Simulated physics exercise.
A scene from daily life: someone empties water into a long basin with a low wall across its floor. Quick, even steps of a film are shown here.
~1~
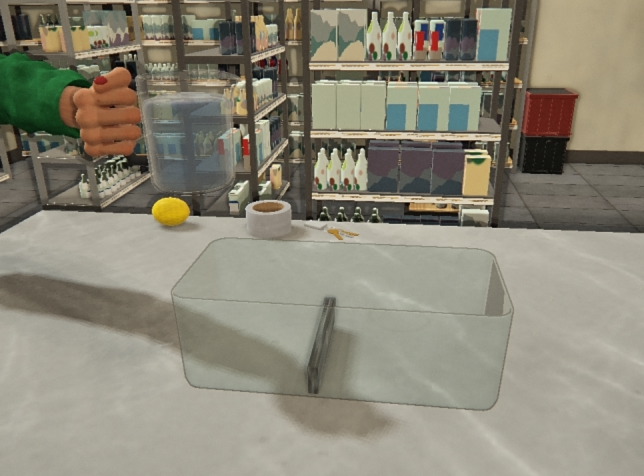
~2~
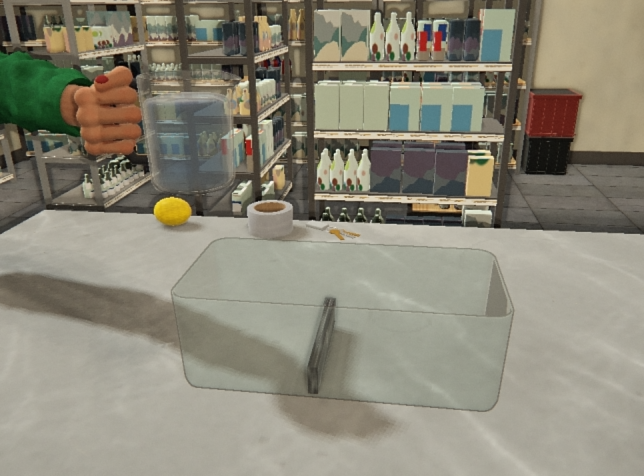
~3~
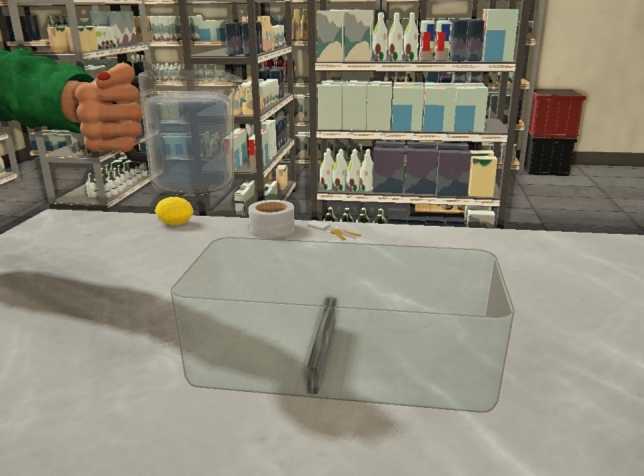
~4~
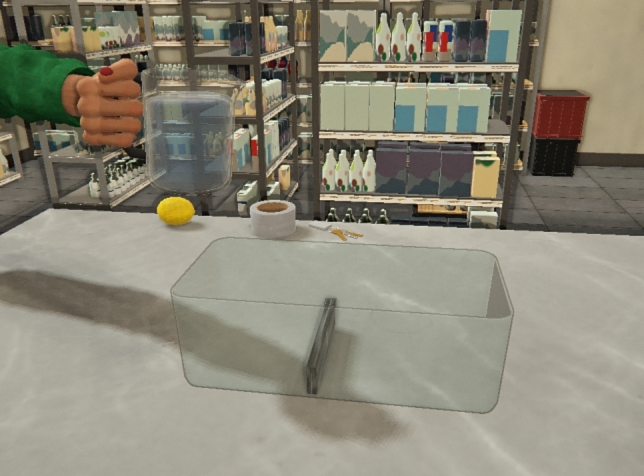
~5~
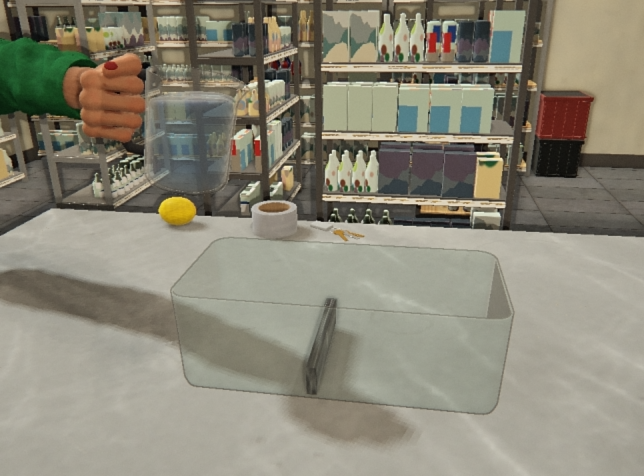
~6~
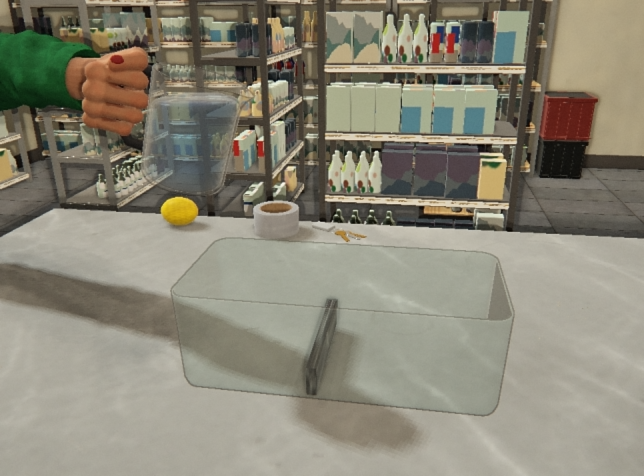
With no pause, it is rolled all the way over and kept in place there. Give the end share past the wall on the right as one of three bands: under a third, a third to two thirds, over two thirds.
The end share is a third to two thirds.
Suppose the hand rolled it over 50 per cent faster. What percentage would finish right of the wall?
Something like 30 percent.
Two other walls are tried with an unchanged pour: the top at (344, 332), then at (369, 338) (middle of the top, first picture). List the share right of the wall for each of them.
Around 5 percent in try one and around 10 percent in try two.
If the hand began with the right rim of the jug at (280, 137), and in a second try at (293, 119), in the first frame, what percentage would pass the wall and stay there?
Estimate, in order: 80 and 95 per cent.
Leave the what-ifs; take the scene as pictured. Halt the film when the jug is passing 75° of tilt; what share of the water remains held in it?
Amount still in: Approx. 80 %.
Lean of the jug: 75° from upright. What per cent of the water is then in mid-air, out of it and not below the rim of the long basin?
I'd say some 15 per cent.
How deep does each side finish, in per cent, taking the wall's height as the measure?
Roughly 30 percent left, 20 percent right.
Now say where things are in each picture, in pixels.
In the first picture, it leans 0°; its right rim is at (239, 78); the water meets the walls at (148, 98) and (229, 98); the long basin's rim runs from (194, 265) to (502, 281); the wall's top is at (322, 330).
In the second picture, it leans 1°; its right rim is at (240, 78); the water meets the walls at (149, 97) and (229, 99).
In the third picture, it leans 3°; its right rim is at (242, 80); the water meets the walls at (150, 96) and (231, 99).
In the fourth picture, it leans 6°; its right rim is at (245, 84); the water meets the walls at (153, 97) and (233, 99).
In the fifth picture, it leans 10°; its right rim is at (249, 89); the water meets the walls at (154, 98) and (236, 100).
In the sixth picture, it leans 16°; its right rim is at (254, 96); the water meets the walls at (157, 100) and (240, 101).
A moment on, the jug is tipped on its side and 79 per cent is still to pour, 2 is left of the wall and 2 right of it.
Next, the jug is tipped right over and 20 per cent is still to pour, 19 is left of the wall and 38 right of it.
Then the jug is tipped right over and 0 per cent is still to pour, 48 is left of the wall and 49 right of it.
Later the jug is tipped right over and 0 per cent is still to pour, 48 is left of the wall and 50 right of it.
In the end 48 per cent lies left of the wall, 50 right of it and 1 outside.
